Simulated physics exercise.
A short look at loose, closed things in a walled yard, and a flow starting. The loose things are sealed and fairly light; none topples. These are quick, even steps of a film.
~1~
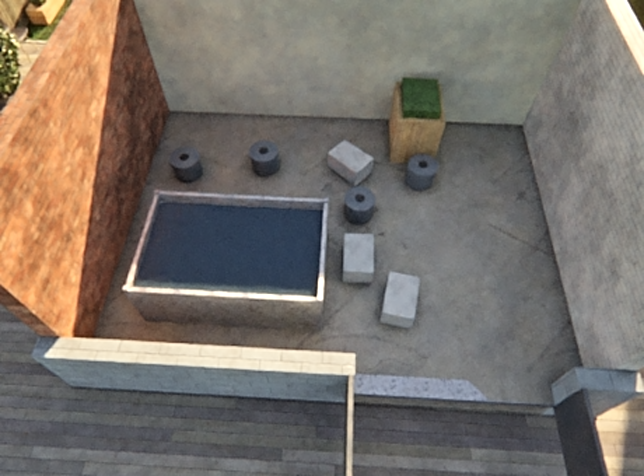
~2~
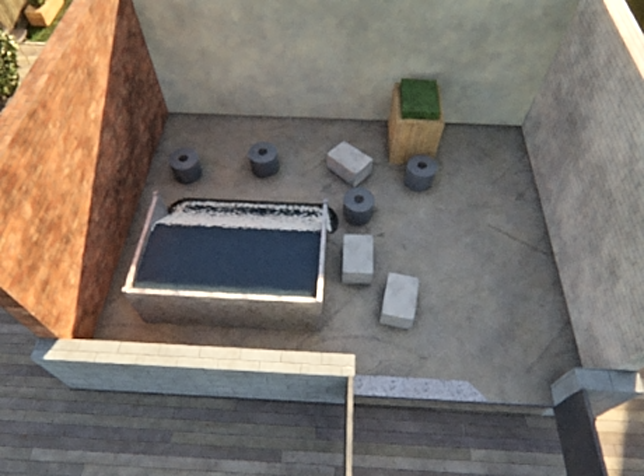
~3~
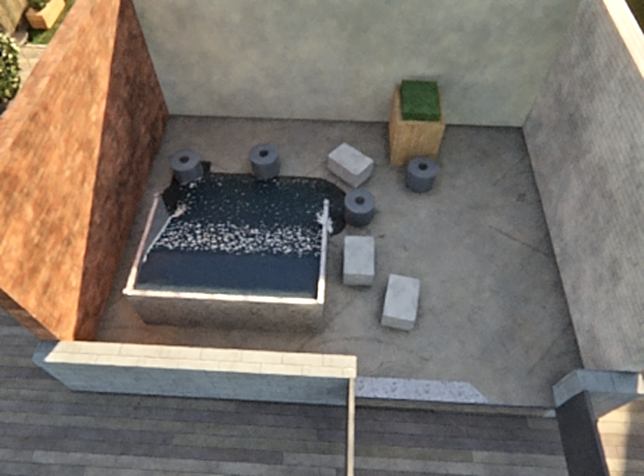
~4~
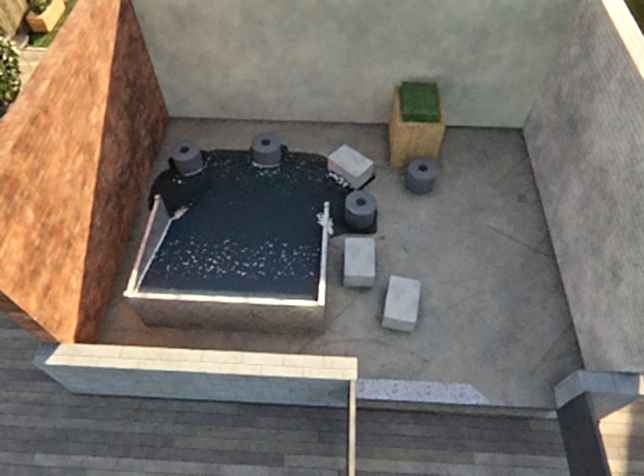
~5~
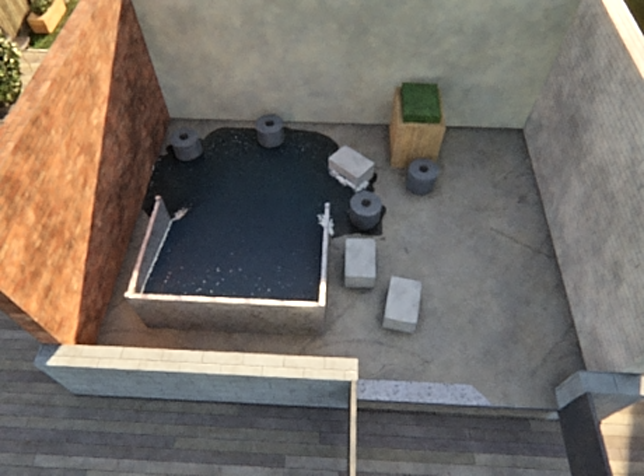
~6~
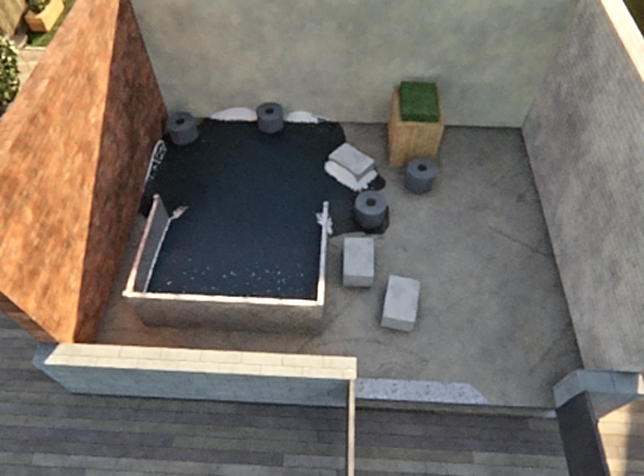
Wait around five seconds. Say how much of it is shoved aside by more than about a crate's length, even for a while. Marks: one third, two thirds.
It is two thirds or more.
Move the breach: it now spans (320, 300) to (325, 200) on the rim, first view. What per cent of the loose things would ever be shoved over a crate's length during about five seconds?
Close to 40 %.
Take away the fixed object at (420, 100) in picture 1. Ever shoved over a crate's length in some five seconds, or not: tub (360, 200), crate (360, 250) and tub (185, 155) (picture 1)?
One after the other: That far or more, under that, yes.
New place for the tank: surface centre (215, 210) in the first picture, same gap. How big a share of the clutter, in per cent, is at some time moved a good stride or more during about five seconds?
I make it 100 per cent.
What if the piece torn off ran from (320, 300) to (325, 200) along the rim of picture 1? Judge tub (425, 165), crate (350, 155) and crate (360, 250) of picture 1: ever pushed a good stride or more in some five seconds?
As listed: Swept aside, less than that, moved that far.
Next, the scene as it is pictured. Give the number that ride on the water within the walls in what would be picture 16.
The number is 3.
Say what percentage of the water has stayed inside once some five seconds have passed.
Near 98 in a hundred.
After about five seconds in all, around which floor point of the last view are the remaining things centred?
Around (399, 312).
A moment on, 3 of 7 are well off their spots; 2 afloat.
Next, 2 of 7 are well off their spots; 3 afloat.
Later, 5 of 7 are well off their spots; 4 afloat.
In the end, 7 of 7 are well off their spots, and 7 have been at some point; 6 afloat.
